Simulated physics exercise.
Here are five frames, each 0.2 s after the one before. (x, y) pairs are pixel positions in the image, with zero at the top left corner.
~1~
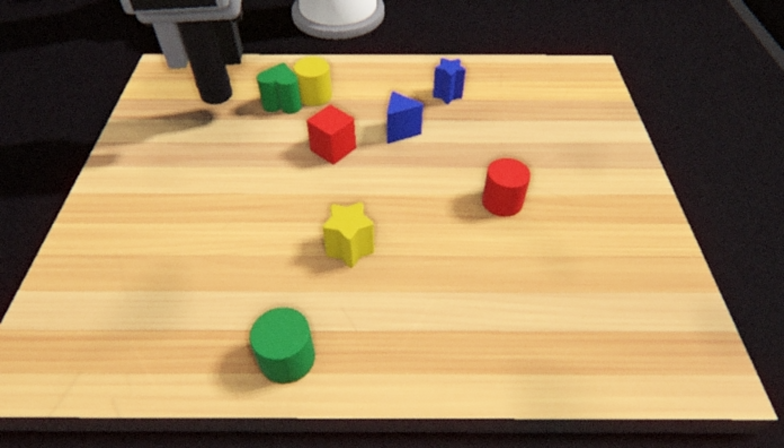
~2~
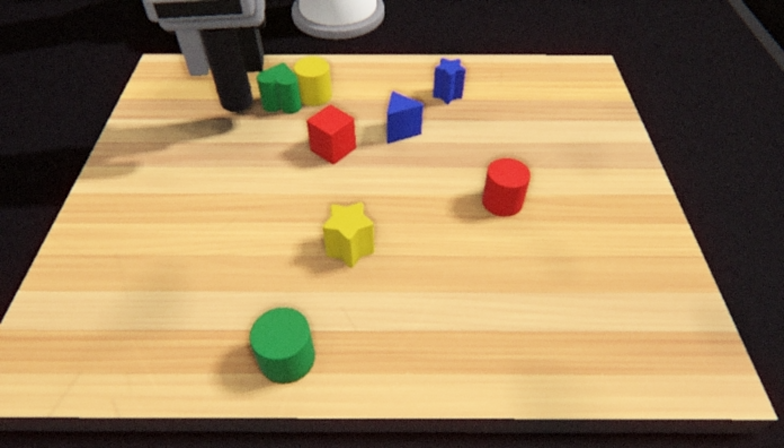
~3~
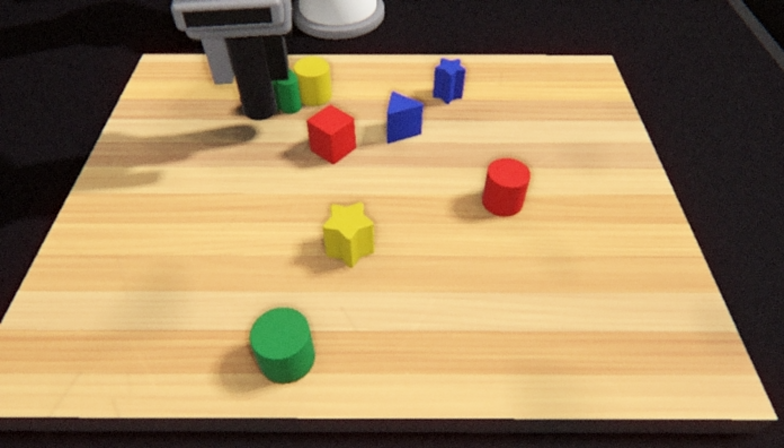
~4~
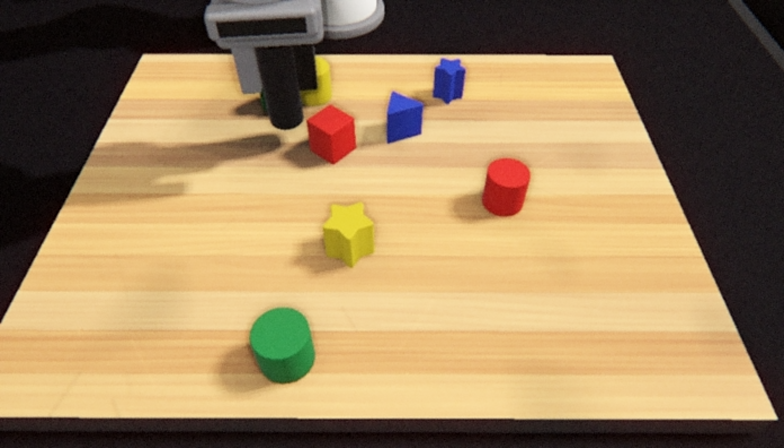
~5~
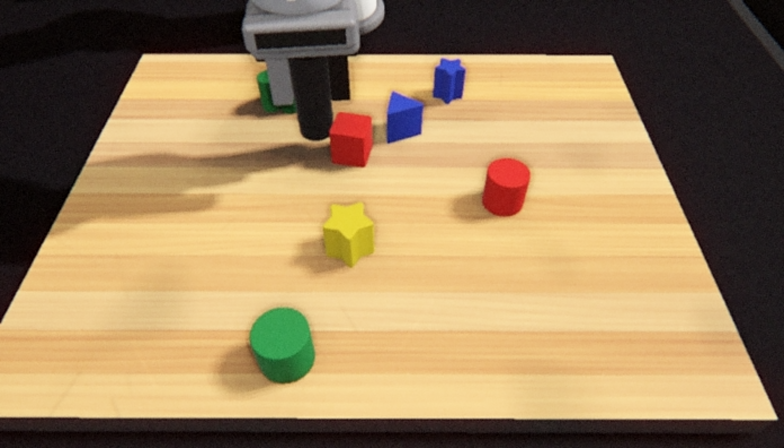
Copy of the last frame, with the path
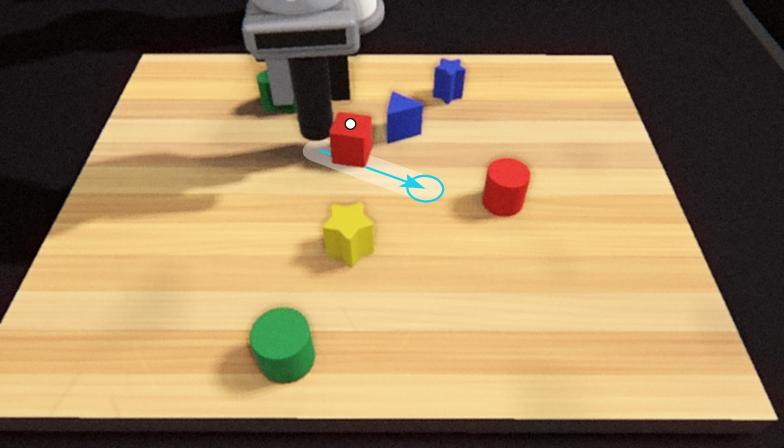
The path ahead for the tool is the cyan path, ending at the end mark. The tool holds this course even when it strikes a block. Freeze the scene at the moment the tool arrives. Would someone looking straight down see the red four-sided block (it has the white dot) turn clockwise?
I expect not.
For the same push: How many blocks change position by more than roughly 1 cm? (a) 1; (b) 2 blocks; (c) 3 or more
a (1)
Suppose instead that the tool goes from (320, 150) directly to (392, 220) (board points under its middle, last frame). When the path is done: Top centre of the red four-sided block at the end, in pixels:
I'd place it at (376, 132), taking the centre of its top.
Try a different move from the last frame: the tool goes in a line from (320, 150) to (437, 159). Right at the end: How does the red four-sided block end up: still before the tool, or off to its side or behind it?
Most likely the red four-sided block stays ahead.
The line goes from (320, 150) directly to (425, 188); the dot is on the red four-sided block.
What follows on the original path. One third of the way, tool at (352, 144); red four-sided block at (388, 131), turned 25° anticlockwise.
Two thirds of the way, tool at (389, 156); red four-sided block at (422, 134), turned 50° anticlockwise.
At the end, tool at (426, 170); red four-sided block at (435, 133), turned 70° anticlockwise; blue three-sided block unmoved.
